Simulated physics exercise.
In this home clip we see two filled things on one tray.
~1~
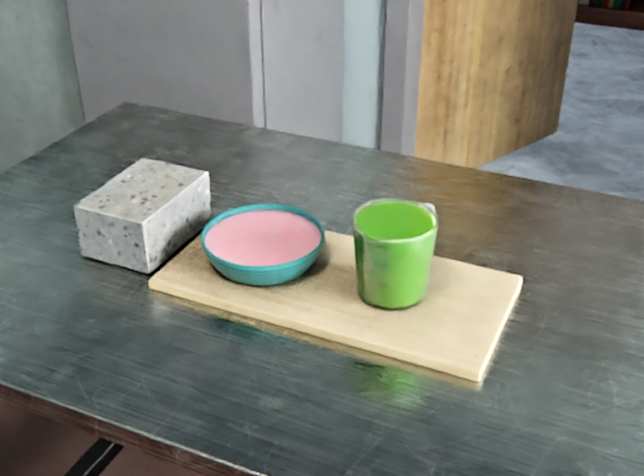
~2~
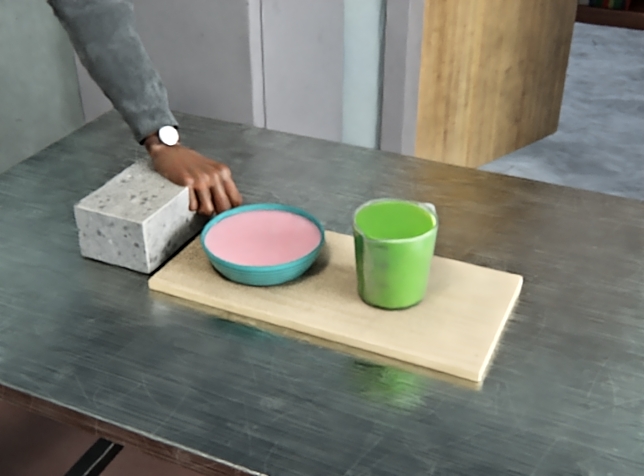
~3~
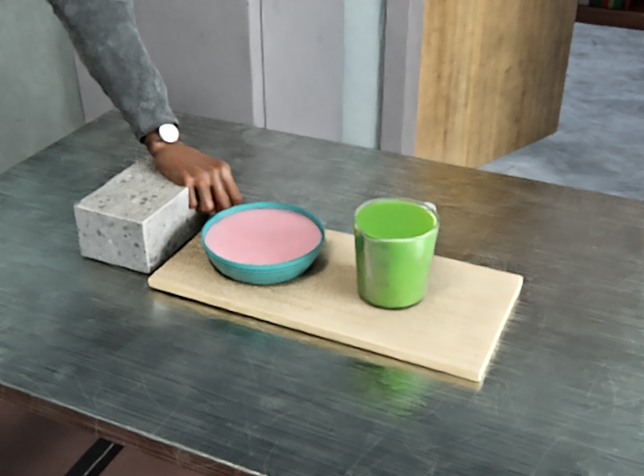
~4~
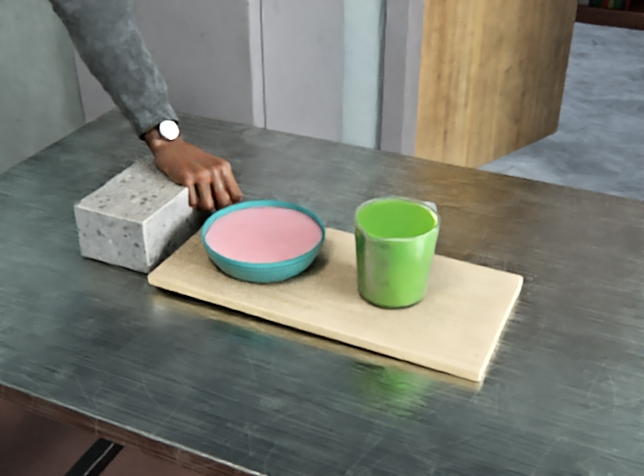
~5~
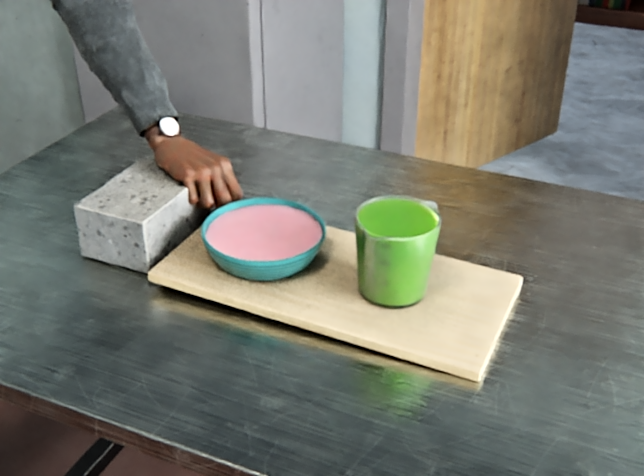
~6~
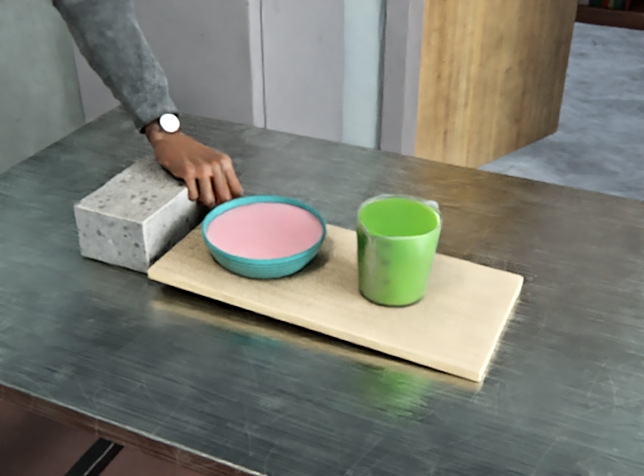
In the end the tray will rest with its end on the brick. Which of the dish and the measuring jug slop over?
As I see it, on the left the dish: It will get wet outside; on the right the measuring jug: It will get wet outside.
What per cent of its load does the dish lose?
About 36 in a hundred.
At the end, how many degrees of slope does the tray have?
12°, give or take.
A moment on, the tray slopes by about 7°; dish, a puddle lies under it; measuring jug, a puddle lies under it.
Further on, the tray slopes by about 13°; dish, a puddle lies under it; measuring jug, a puddle lies under it.
When it is over, the tray slopes by about 12°, resting on the brick; dish, a puddle lies under it; measuring jug, a puddle lies under it.
